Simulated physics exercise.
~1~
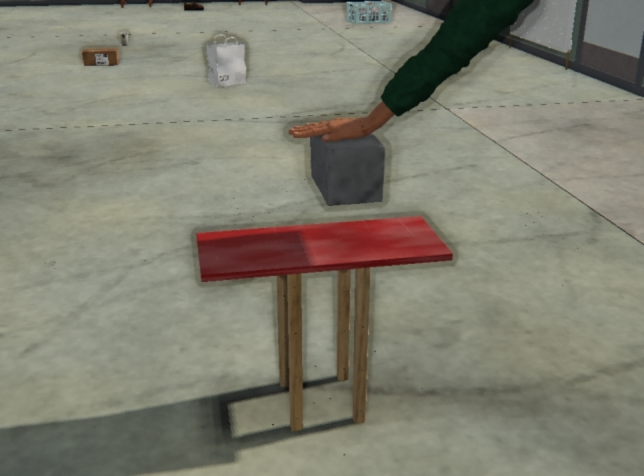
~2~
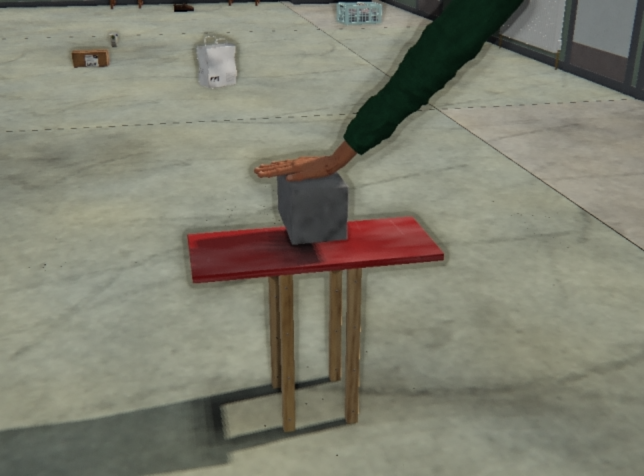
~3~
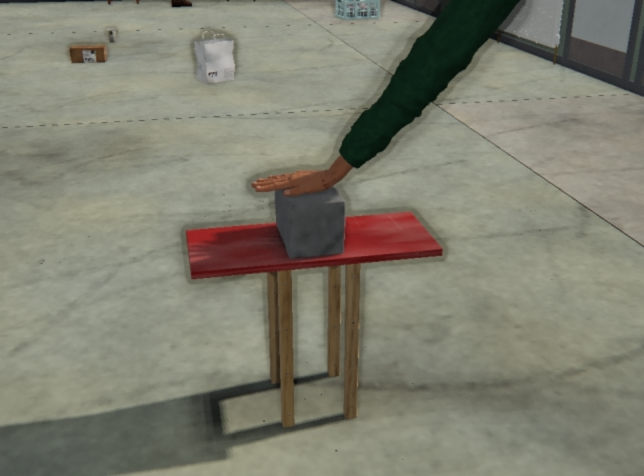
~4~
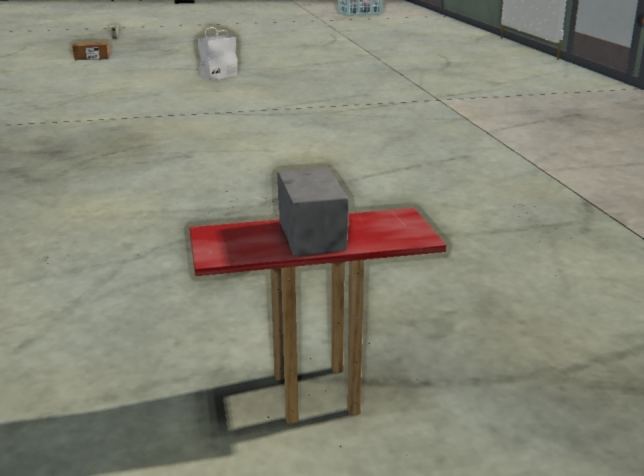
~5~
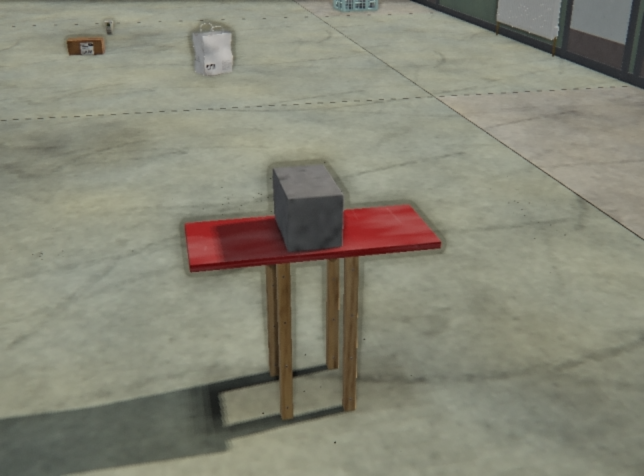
A gray block is lowered by a hand onto a small red table and stays there.
